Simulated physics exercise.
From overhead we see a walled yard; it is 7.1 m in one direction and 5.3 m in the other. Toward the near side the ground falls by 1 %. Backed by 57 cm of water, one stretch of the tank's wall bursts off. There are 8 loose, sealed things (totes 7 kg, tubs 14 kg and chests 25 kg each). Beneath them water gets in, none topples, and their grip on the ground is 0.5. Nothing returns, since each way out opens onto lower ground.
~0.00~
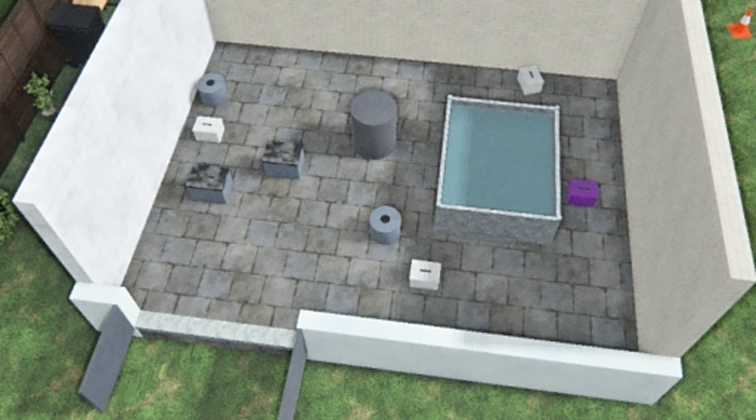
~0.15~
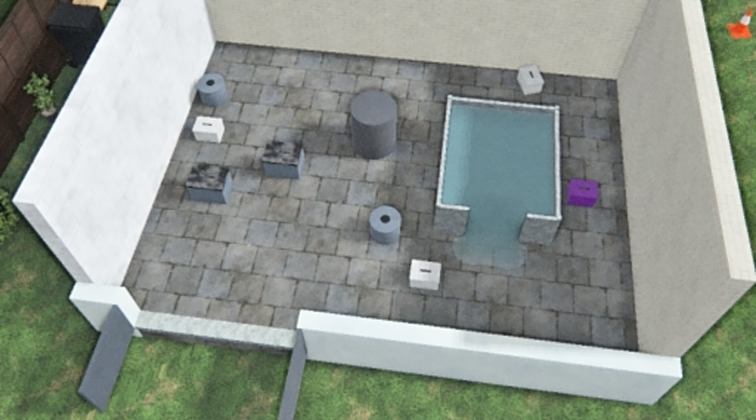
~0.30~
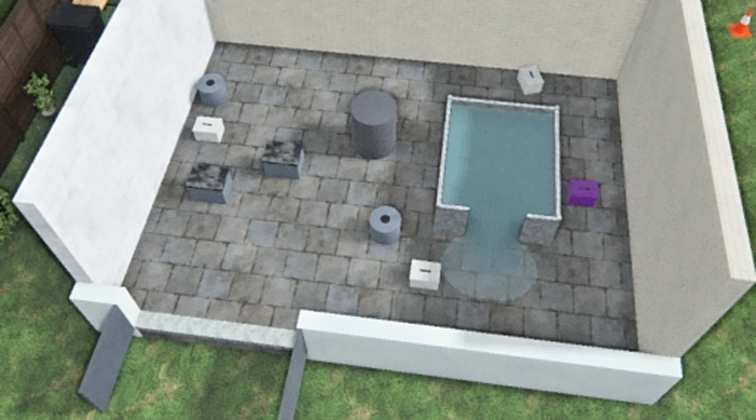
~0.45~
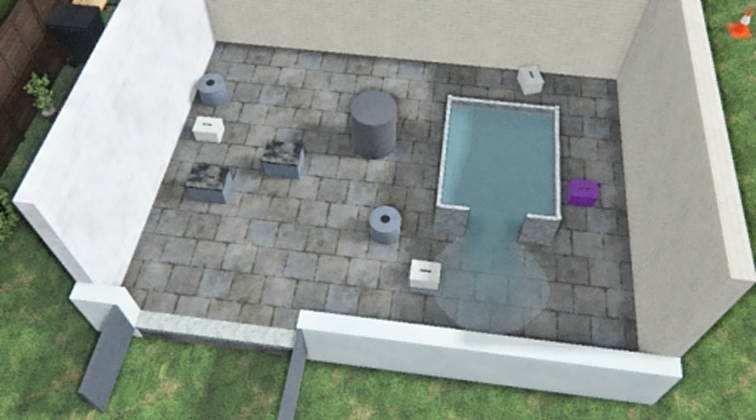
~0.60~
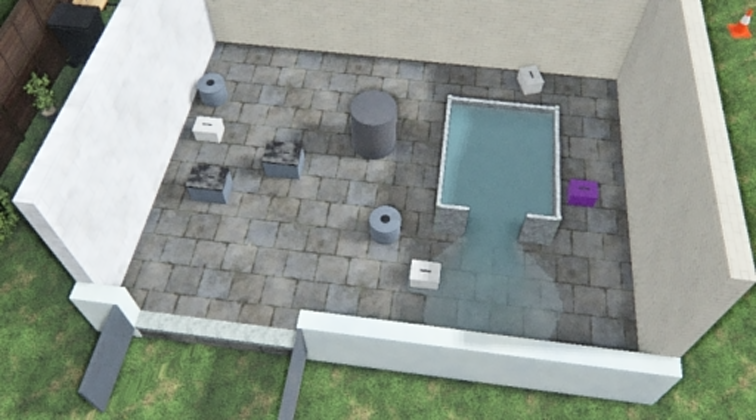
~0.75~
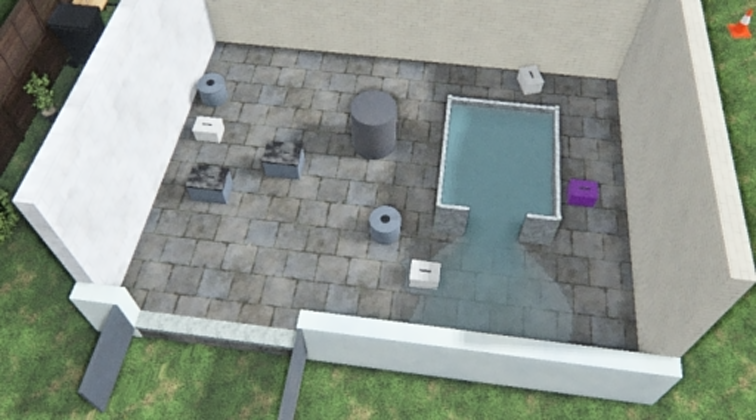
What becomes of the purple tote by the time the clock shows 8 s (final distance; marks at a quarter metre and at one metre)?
Chances are it goes a good distance.
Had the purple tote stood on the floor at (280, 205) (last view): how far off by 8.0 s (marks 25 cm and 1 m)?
From that spot, it remains nearly still.
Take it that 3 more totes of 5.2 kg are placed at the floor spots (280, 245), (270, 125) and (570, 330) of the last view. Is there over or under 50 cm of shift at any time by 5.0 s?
In sequence: Goes beyond; stays within; goes beyond.
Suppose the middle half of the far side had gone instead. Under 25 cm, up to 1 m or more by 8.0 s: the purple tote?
Result: The purple tote goes a long way.
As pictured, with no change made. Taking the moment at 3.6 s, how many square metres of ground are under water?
Near 20 m2 in all.
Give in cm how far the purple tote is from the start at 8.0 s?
250 centimetres.
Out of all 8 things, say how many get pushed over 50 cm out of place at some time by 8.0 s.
I make that 3.
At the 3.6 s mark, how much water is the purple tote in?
6 cm or so.
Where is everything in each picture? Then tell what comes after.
The purple tote at (584, 188) rests on the ground; 3.3 m2 under water; 0 of 8 have shifted, in the first picture.
The purple tote at (584, 188), on the bottom; water covers 3.7 m2; 0 of 8 have shifted, in the second picture.
The purple tote at (584, 188) rests on the ground; 4.3 m2 under water; 0 of 8 have shifted, in the third picture.
The purple tote at (584, 188), on the bottom; 5.2 m2 under water; 0 of 8 have shifted, in the fourth picture.
The purple tote at (584, 188), on the bottom; water covers 5.9 m2; 0 of 8 have shifted, in the fifth picture.
The purple tote at (584, 188) rests on the ground; water covers 6.4 m2; 0 of 8 have shifted, in the sixth picture.
After 1.6 s the purple tote is near (584, 188), 0.0 m from its start, aground; 0 of 8 are out; 0 afloat.
After 3.6 s the purple tote is near (580, 157), 0.6 m from its start, aground; 0 of 8 are out; 0 afloat.
After 5.6 s the purple tote is near (578, 80), 2.2 m from its start, afloat; 0 of 8 are out; 1 afloat.
After 8.0 s the purple tote is near (489, 95), 2.3 m from its start, afloat; 0 of 8 are out; 1 afloat.
